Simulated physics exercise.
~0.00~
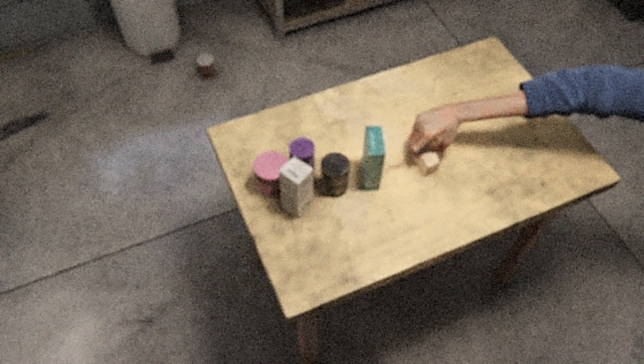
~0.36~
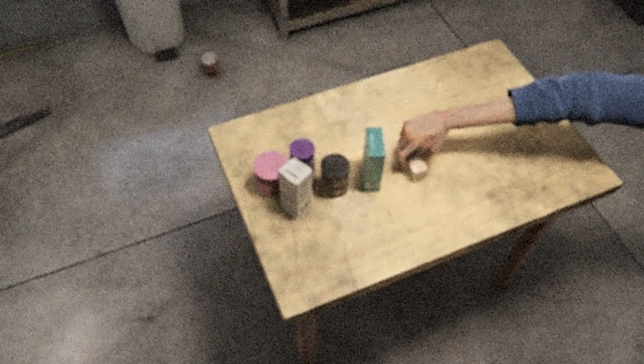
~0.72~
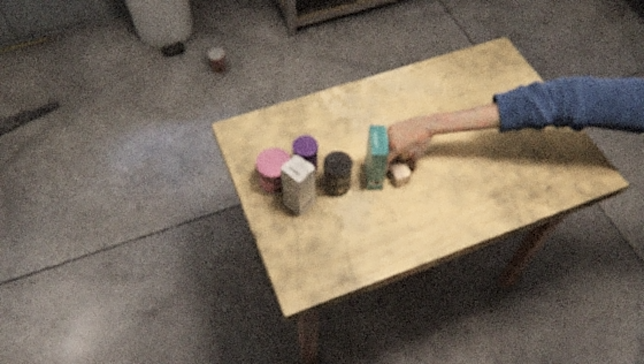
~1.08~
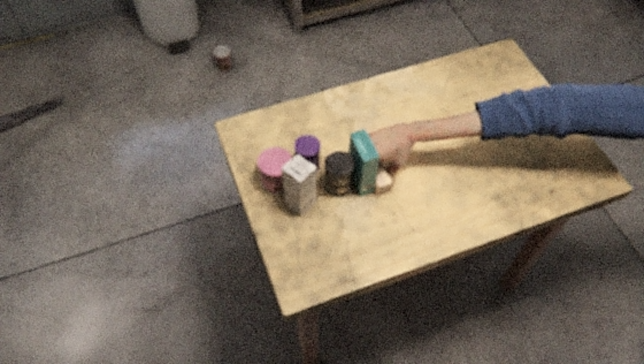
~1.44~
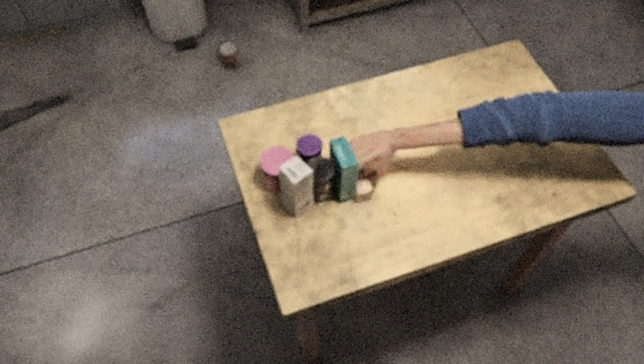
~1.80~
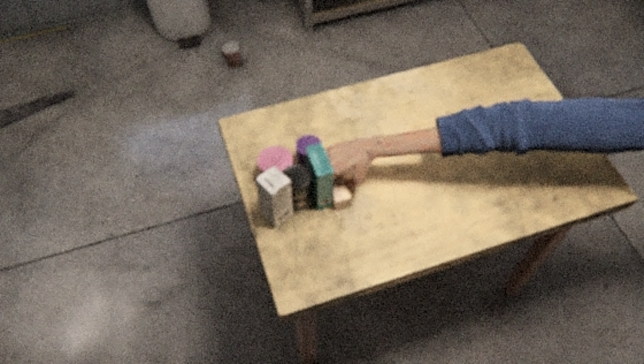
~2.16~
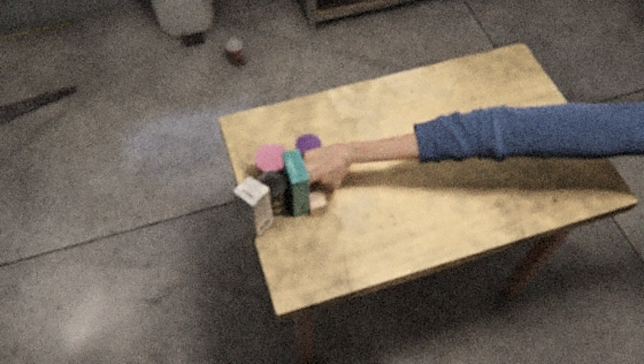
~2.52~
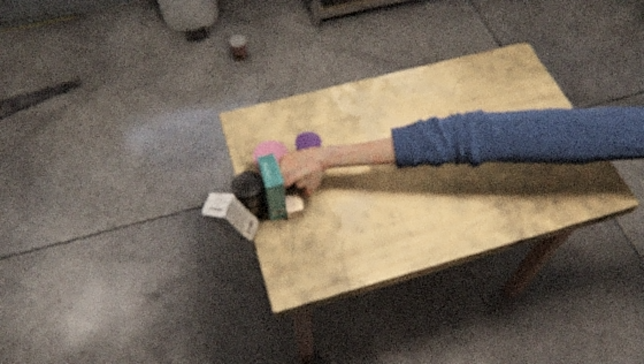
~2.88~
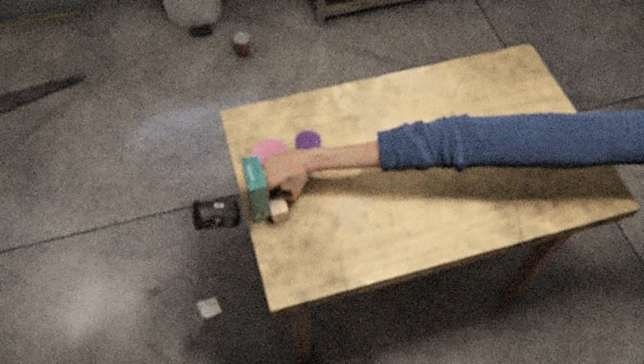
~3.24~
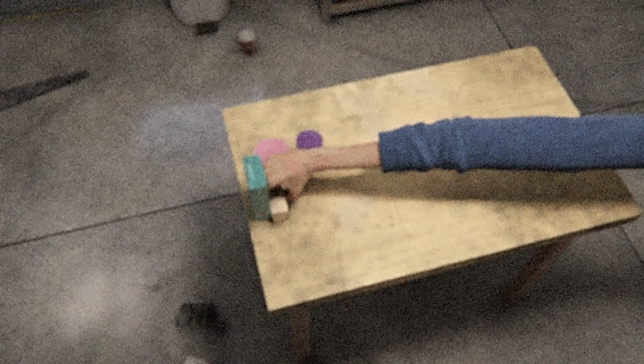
The white carton and then the black tin tumbled off the left end of a wooden table as a hand slid a small block into the turquoise packet, which stopped upright near the edge while the pink and purple tins stayed put.
